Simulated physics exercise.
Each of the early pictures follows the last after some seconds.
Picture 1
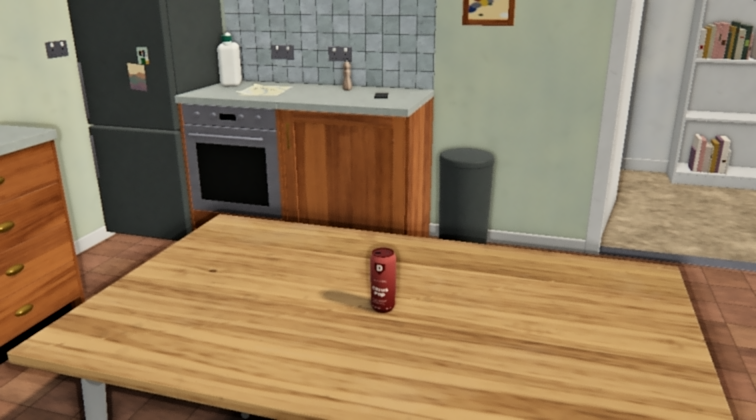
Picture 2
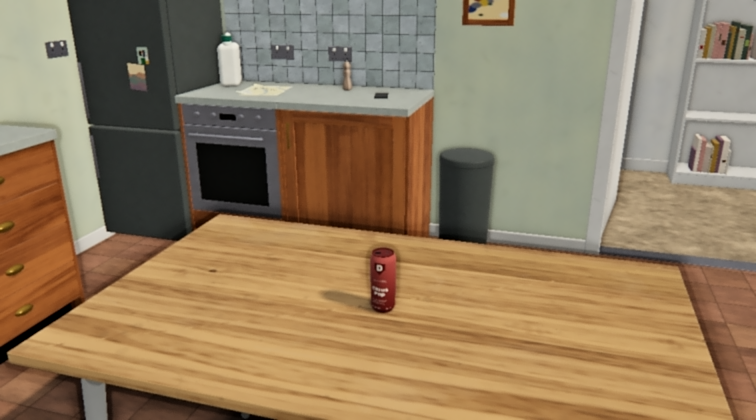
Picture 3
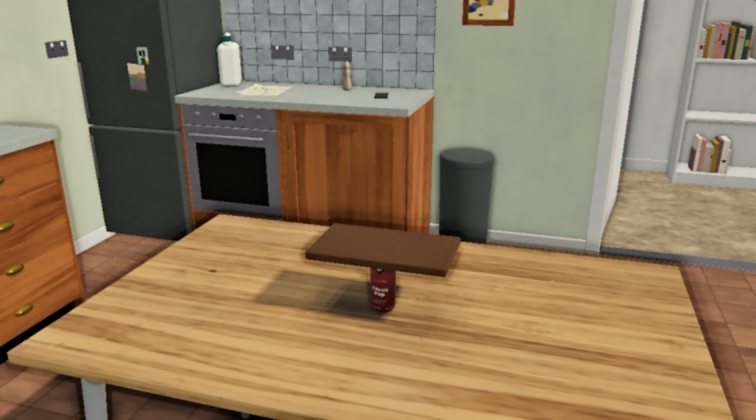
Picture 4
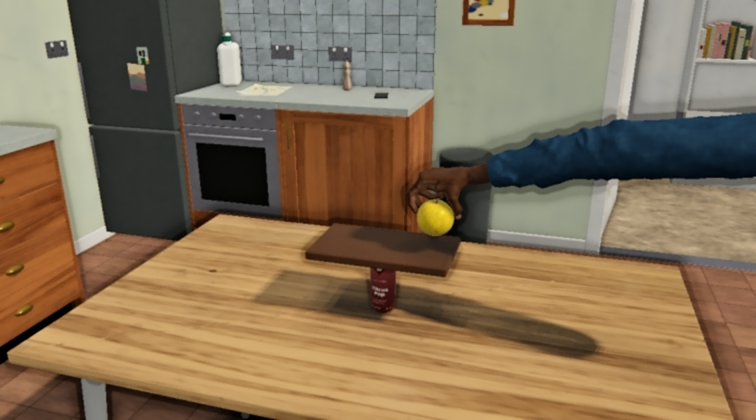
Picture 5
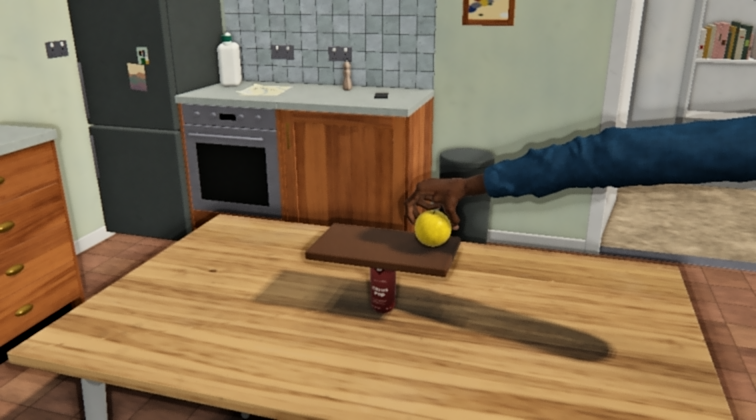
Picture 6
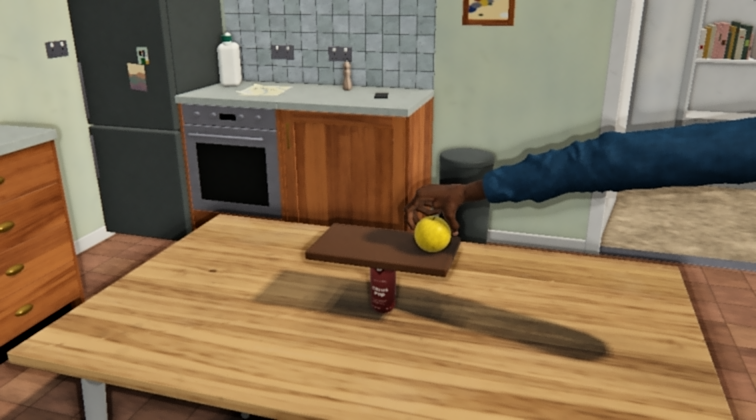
A brown board appeared on top of a red can on a wooden table, then a blue-sleeved arm reached in from the right and lowered a yellow ball-shaped object onto the board's right side.
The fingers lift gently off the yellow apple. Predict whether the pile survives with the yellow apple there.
The stack does not stay put.
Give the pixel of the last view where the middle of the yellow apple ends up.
Roughly pixel (538, 319) in the last picture.
Then, 0.60 s later than the last frame, yellow apple now fallen; brown lid tilted by 45°.
Then, 0.70 s later than the last frame, brown lid tilted by 47°.
Then, 0.90 s later than the last frame, brown lid now fallen; red can moved a little.
Then, 1.10 s later than the last frame, red can moved about its own width.
When it is over, fallen, yellow apple and brown lid; red can as before. End places, in pixels of the last picture, yellow apple near (538, 320). The stack comes apart.
